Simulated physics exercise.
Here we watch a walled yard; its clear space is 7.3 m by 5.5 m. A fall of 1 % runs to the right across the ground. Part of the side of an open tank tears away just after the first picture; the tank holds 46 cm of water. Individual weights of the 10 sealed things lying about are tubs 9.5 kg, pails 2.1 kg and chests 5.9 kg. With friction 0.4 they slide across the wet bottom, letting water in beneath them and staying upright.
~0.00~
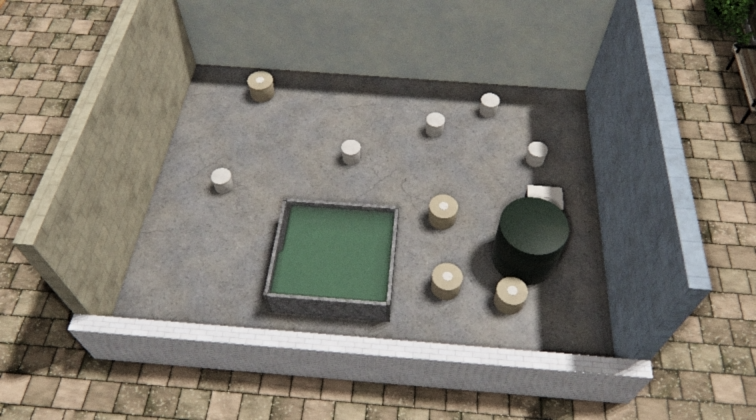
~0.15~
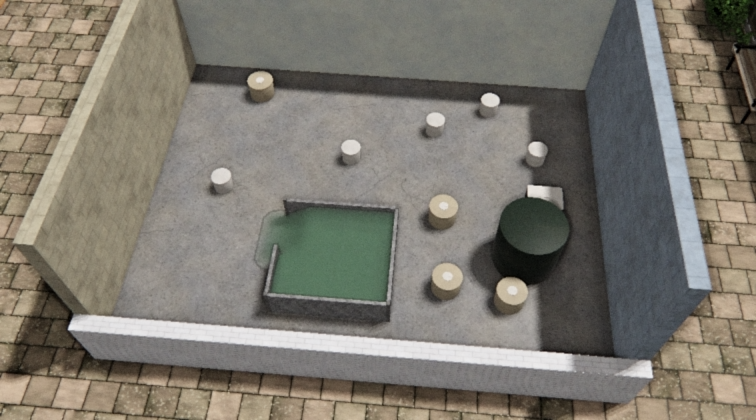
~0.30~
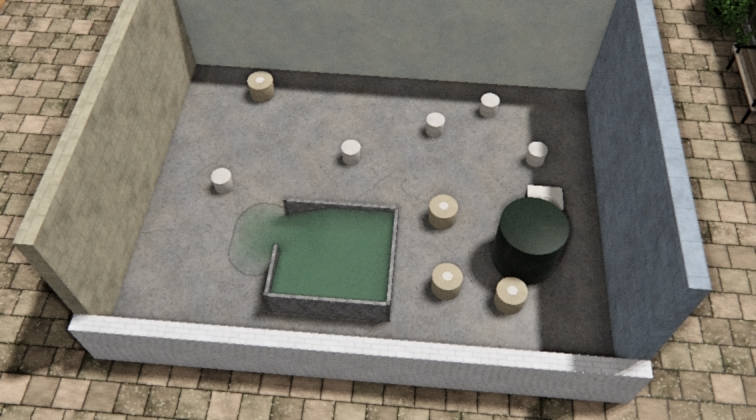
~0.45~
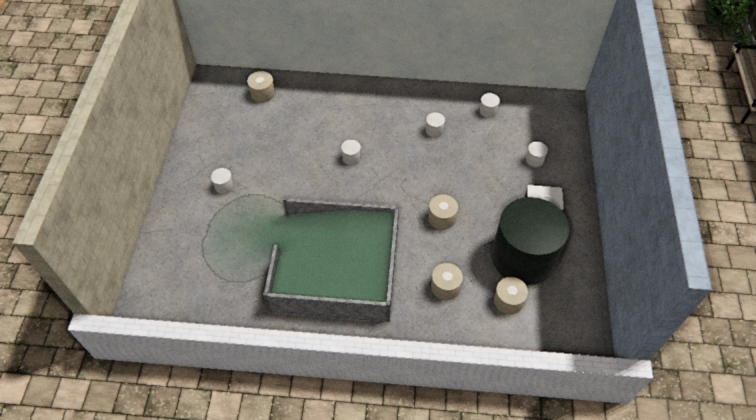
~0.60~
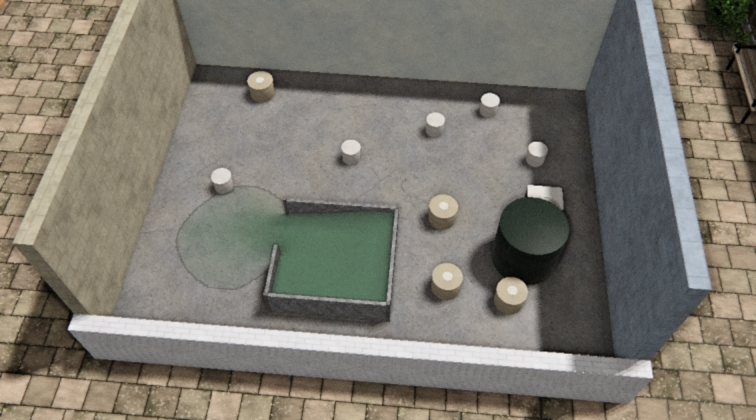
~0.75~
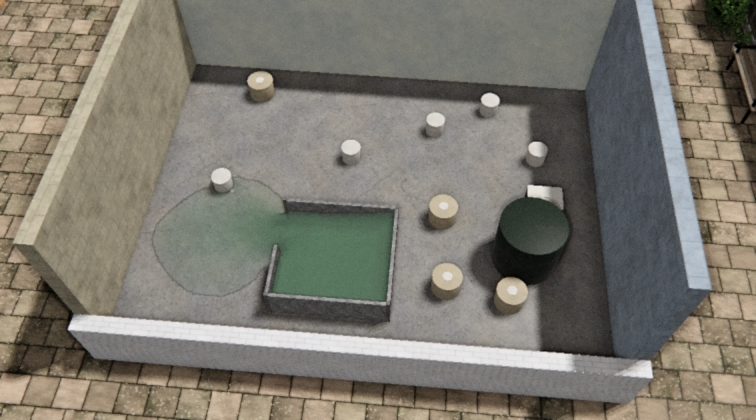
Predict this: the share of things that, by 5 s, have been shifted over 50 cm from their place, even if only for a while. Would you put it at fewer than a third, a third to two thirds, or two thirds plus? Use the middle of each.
A person watching would say not many, below a third.
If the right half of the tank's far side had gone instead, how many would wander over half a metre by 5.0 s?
Then it comes to 3.
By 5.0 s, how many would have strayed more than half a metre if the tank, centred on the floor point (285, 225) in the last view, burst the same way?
Then the count would be 2.
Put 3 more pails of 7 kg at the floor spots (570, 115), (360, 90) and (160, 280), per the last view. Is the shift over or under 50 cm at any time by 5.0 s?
Taking them one by one: It stays within, then it stays within, then it goes beyond.
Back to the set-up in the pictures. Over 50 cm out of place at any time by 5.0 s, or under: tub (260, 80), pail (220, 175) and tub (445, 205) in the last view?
In turn: More, past it, short of it.
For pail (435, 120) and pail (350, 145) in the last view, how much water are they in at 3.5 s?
Depth approx. 0 cm / 0 cm.
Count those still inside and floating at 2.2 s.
Tally: 1 of them.
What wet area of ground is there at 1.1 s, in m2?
About 8.0 m2 is covered.
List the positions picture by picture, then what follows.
In the first picture, a pail at (221, 176), on the bottom; a tub at (512, 291), on the bottom; water covers 2.7 m2; 0 of 10 have shifted.
In the second picture, a pail at (221, 176) rests on the ground; a tub at (512, 291) rests on the ground; water covers 3.1 m2; 0 of 10 have shifted.
In the third picture, a pail at (221, 176), on the bottom; a tub at (512, 291), on the bottom; 3.7 m2 under water; 0 of 10 have shifted.
In the fourth picture, a pail at (221, 176), on the bottom; a tub at (512, 291), on the bottom; 4.4 m2 under water; 0 of 10 have shifted.
In the fifth picture, a pail at (221, 176), on the bottom; a tub at (512, 291), on the bottom; 5.2 m2 under water; 0 of 10 have shifted.
In the sixth picture, a pail at (221, 176), on the bottom; a tub at (512, 291), on the bottom; water covers 6.1 m2; 0 of 10 have shifted.
After 1.1 s 0 of 10 are over 50 cm from their spots; 0 afloat.
After 2.2 s 1 of 10 are over 50 cm from their spots; 1 afloat.
After 3.5 s 1 of 10 are over 50 cm from their spots; 1 afloat.
After 5.0 s 2 of 10 are over 50 cm from their spots, and 2 have been at some point; 1 afloat.
